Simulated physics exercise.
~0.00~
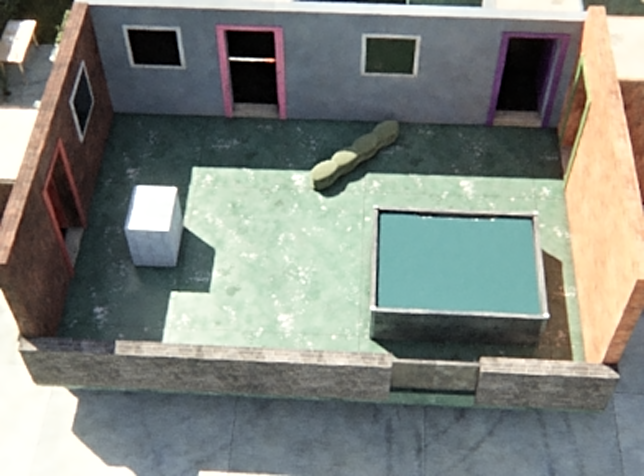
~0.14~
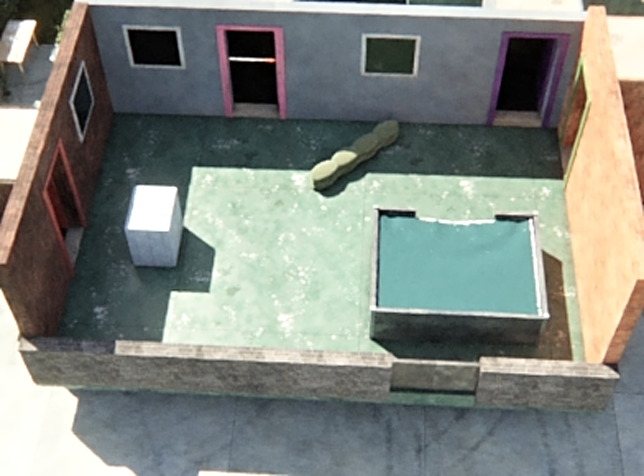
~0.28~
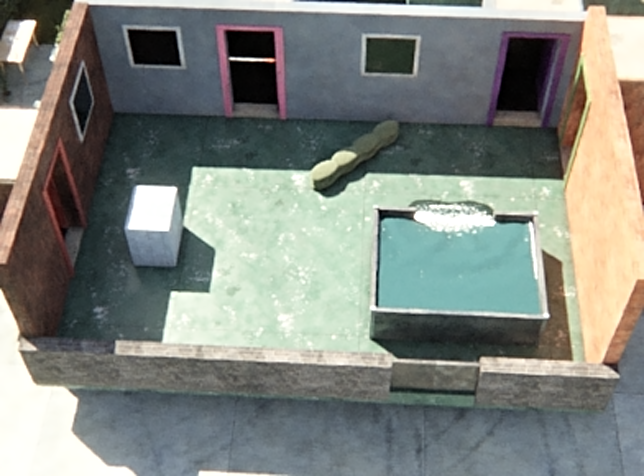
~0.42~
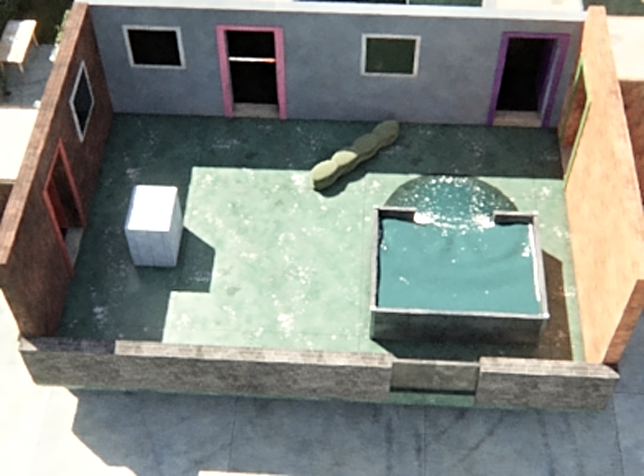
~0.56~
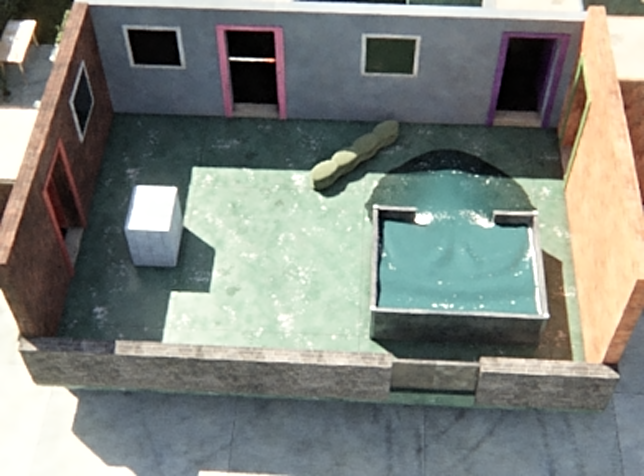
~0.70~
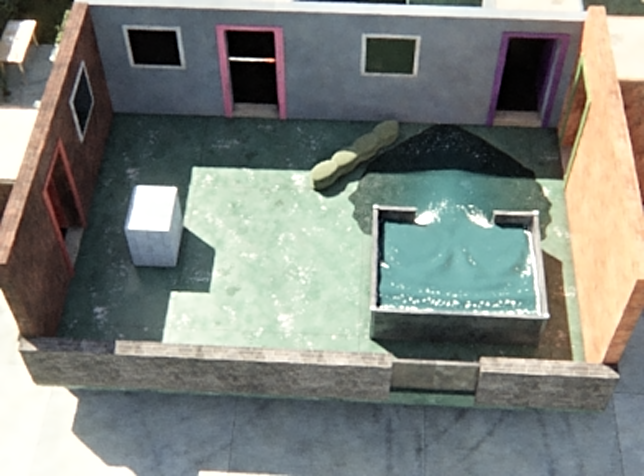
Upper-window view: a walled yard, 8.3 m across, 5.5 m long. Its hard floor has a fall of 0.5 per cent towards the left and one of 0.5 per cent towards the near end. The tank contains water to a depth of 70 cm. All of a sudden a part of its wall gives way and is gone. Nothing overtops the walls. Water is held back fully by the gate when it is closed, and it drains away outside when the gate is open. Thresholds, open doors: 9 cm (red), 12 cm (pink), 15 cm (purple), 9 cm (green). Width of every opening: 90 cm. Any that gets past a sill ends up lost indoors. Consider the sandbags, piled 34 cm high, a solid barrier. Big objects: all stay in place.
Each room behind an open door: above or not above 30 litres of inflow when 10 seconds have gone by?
In order: The red door will most likely respect the limit, the pink door will most likely respect the limit, the purple door will most likely bust the limit, the green door will most likely bust the limit.
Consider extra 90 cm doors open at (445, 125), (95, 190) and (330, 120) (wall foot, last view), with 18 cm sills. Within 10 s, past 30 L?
Per doorway, in order: Sufficient / insufficient / insufficient.
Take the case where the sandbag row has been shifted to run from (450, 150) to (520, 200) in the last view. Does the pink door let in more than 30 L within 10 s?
Then, at pink, the limit is respected.
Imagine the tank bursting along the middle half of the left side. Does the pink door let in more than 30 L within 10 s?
Then the pink door ends up within bounds.
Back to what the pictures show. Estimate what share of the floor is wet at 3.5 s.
Close to 55 in a hundred.
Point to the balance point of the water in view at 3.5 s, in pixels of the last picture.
Near (441, 220).
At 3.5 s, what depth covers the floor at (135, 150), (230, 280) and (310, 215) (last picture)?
Taking the spots in order: 2 cm, 1 cm, 4 cm.
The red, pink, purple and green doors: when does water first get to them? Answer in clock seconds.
Red = 5.0 s, pink = 2.0 s, purple = 1.0 s, green = 1.0 s.
After 1.4 s water covers 20 % of the floor and is deepest (42 cm) near (409, 126); red door not reached, pink door not reached, purple door 25 cm at the sill, 2 L in, green door 7 cm at the sill, 0 L in.
After 2.2 s water covers 30 % of the floor and is deepest (40 cm) near (409, 126); red door not reached, pink door 3 cm at the sill, 0 L in, purple door 32 cm at the sill, 44 L in, green door 20 cm at the sill, 10 L in.
After 3.5 s water covers 55 % of the floor and is deepest (30 cm) near (545, 130); red door not reached, pink door 2 cm at the sill, 0 L in, purple door 26 cm at the sill, 126 L in, green door 21 cm at the sill, 70 L in.
After 6.0 s water covers 85 % of the floor and is deepest (22 cm) near (587, 387); red door 3 cm at the sill, 0 L in, pink door 2 cm at the sill, 0 L in, purple door 18 cm at the sill, 181 L in, green door 18 cm at the sill, 200 L in.
After 10.0 s water covers 95 % of the floor and is deepest (16 cm) near (50, 363); red door 7 cm at the sill, 0 L in, pink door 1 cm at the sill, 0 L in, purple door 10 cm at the sill, 185 L in, green door 10 cm at the sill, 253 L in.
